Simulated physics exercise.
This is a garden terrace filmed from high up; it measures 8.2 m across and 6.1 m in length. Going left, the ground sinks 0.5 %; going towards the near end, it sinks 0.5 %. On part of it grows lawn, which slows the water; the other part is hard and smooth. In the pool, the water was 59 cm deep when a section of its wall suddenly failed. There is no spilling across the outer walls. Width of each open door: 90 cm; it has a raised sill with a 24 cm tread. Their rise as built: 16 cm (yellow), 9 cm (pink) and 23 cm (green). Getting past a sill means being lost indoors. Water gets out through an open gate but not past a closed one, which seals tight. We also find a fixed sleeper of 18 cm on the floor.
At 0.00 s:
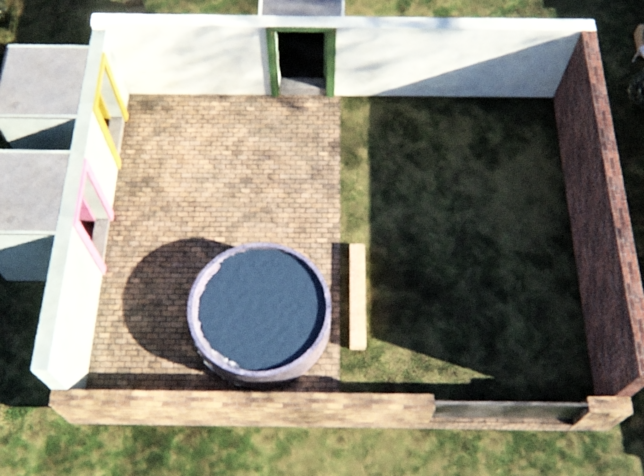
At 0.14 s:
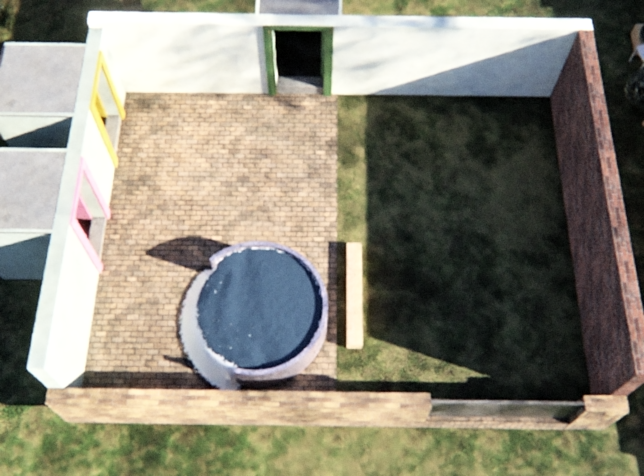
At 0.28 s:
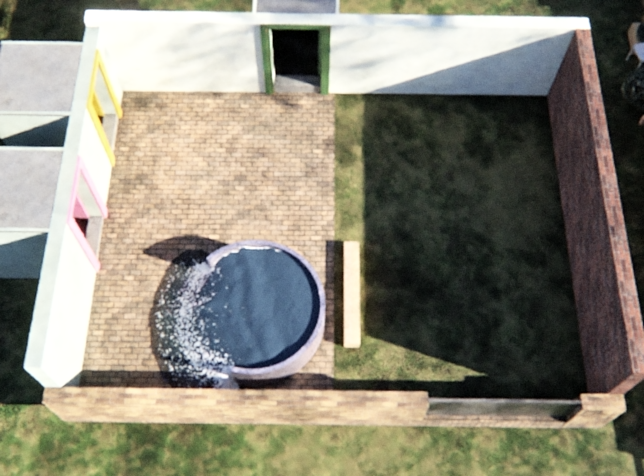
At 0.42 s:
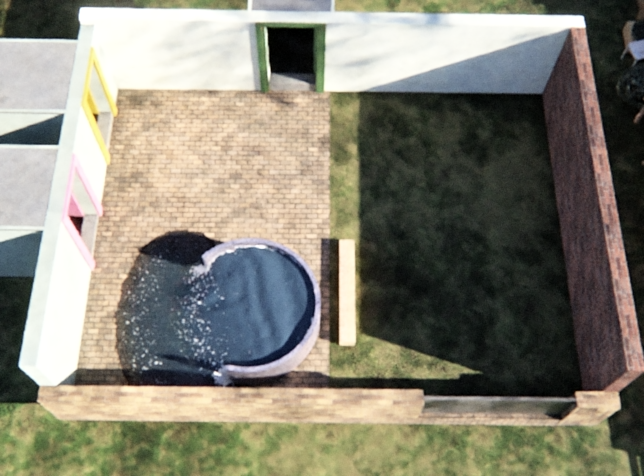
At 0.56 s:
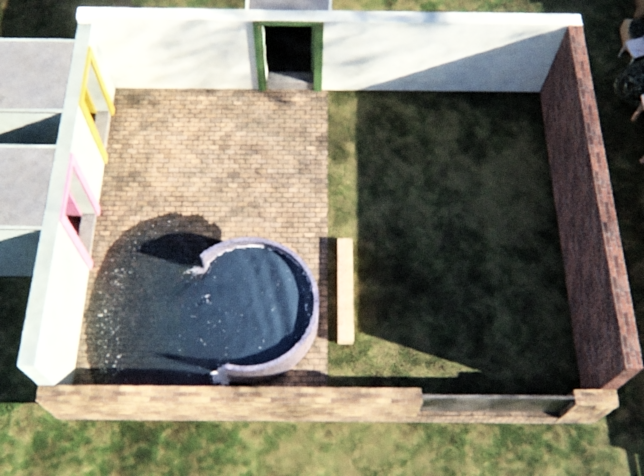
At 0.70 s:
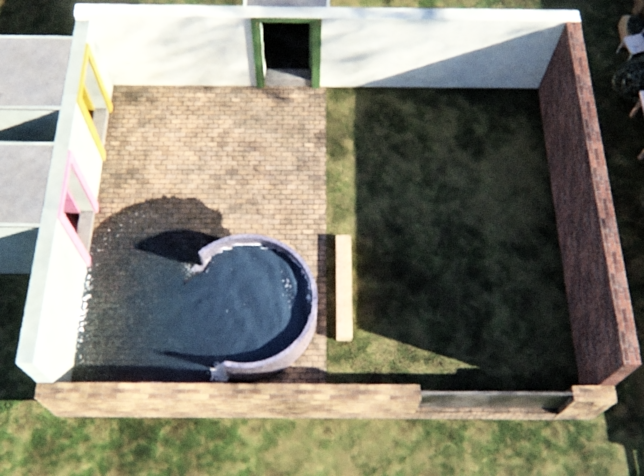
Water in a round pool on a walled terrace burst through the pool's left side, splashed onto the brick paving, and spread leftward in a widening dark sheet toward the white wall.
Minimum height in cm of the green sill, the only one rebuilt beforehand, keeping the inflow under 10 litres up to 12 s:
Roughly 6 cm.
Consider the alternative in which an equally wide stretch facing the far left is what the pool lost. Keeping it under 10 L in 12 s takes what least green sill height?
I'd say close to 7.0 cm.
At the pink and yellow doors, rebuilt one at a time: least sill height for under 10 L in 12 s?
Roughly 17 cm for the pink door and roughly 11.0 cm for the yellow door.
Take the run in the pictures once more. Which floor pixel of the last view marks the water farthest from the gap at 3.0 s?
Somewhere near the pixel (113, 91).
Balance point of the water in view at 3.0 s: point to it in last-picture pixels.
The water is centred around (164, 294) in the last picture's pixels.
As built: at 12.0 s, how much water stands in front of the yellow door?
6.0 cm.
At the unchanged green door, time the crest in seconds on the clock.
5.0 s.
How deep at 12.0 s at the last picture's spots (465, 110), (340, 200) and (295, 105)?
Depths in order: 3 / 6 / 4 cm.
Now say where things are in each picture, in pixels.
The first frame shows still water, 59 cm deep, in the pool at (260, 308); the green door at (302, 62) is dry.
In the second frame, the front is at a hidden place, 0.3 m from the gap at (194, 331); 0.5 m2 of floor is wet, 59 cm left at the back.
In the third frame, the gap is at (192, 331), the front 0.7 m out at (178, 262); the back of the pool holds 59 cm.
In the fourth frame, the front is at (147, 251), 1.2 m from the gap at (187, 330); 3.5 m2 of floor is wet, 58 cm left at the back.
In the fifth frame, the gap is at (186, 329), the front 1.6 m out at (109, 259); the back of the pool holds 53 cm.
In the sixth frame, the gap is at (184, 326), the front 2.0 m out at (92, 237); the back of the pool holds 51 cm; the green door at (287, 53), 5.2 m from the gap, is still 3.1 m from the nearest water.
After 1.4 s water covers 20 % of the floor, deepest (51 cm) near (81, 397); it has not reached the green door.
After 3.0 s water covers 30 % of the floor, deepest (26 cm) near (70, 397); it has not reached the green door.
After 12.0 s water covers 90 % of the floor, deepest (9 cm) near (296, 398); 3 cm at the green door, 0 litres in over its 23 cm sill.
At the green door as built, the water arrived by 4.1 s and peaked near 10 cm at 5.0 s.
Run again over the same 12 s with other heights there, 15 litres in over 5 cm, 5 litres over 7 cm. The limit of 10 litres is kept from about 6 cm up.
